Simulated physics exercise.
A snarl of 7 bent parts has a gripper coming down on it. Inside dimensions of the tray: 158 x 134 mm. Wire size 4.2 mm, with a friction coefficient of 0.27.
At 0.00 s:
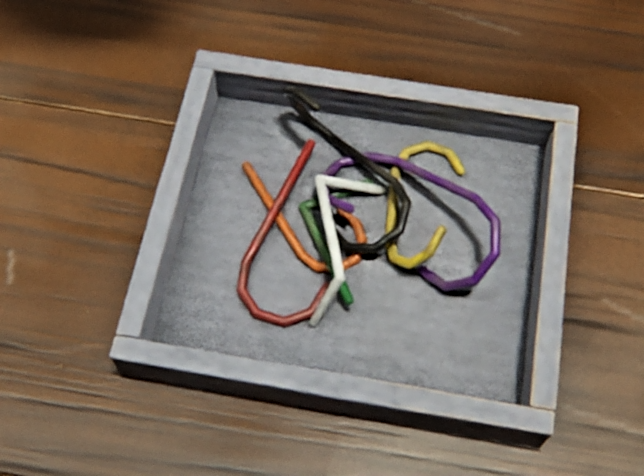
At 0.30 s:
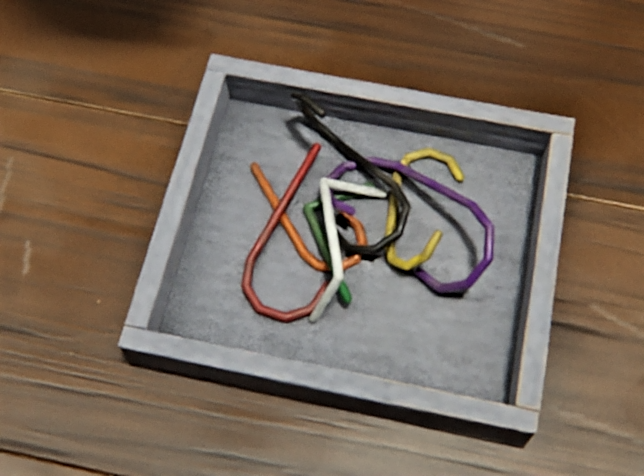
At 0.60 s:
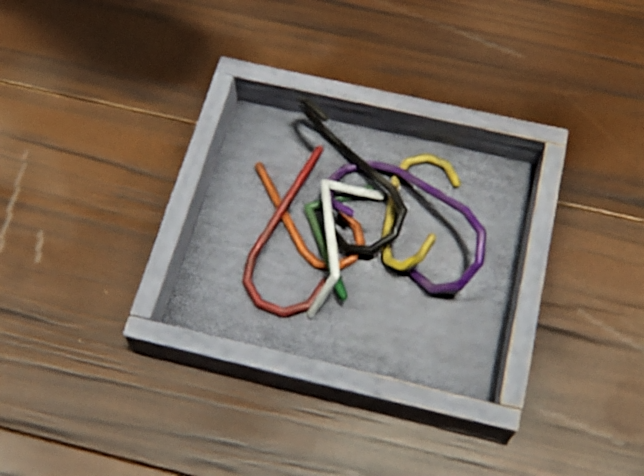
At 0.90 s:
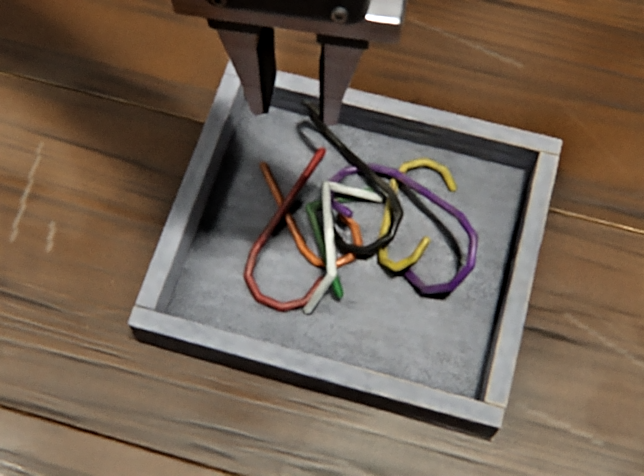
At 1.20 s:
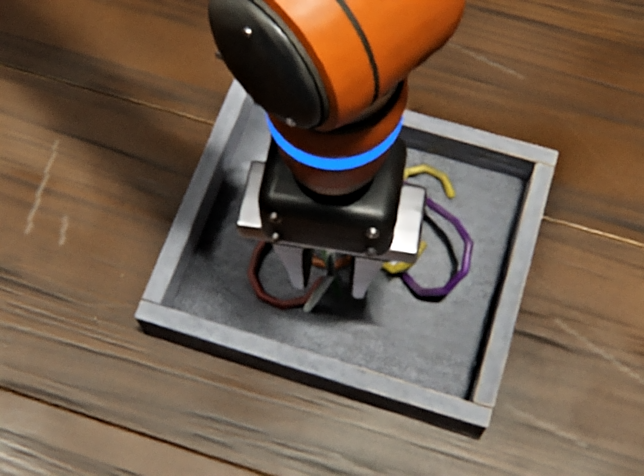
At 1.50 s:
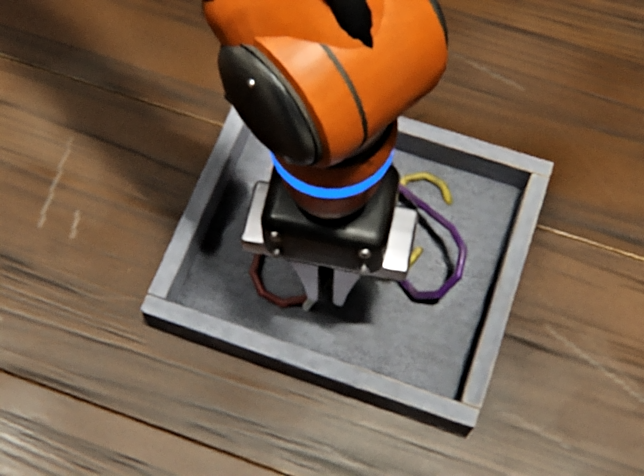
At the start, a tangle of colourful bent pieces lies in a gray tray on a wooden surface, and the view shifts slightly. A gripper then enters from the top, and an orange robot arm lowers it into the tangle, hiding much of it, where its fingers close on the white piece.
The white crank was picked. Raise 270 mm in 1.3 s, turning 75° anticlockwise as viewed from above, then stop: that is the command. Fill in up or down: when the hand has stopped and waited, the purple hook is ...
... down.
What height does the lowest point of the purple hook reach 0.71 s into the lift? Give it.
Height: Approx. 0 mm.
After 1.89 s, lowest point more than 20 mm over the tray floor, white crank 58 mm.
After 2.21 s, lowest point more than 20 mm over the tray floor, white crank 158 mm.
After 2.80 s, lowest point more than 20 mm over the tray floor, white crank 272 mm.
At rest, hanging white crank 272 mm; the other 6 are down.
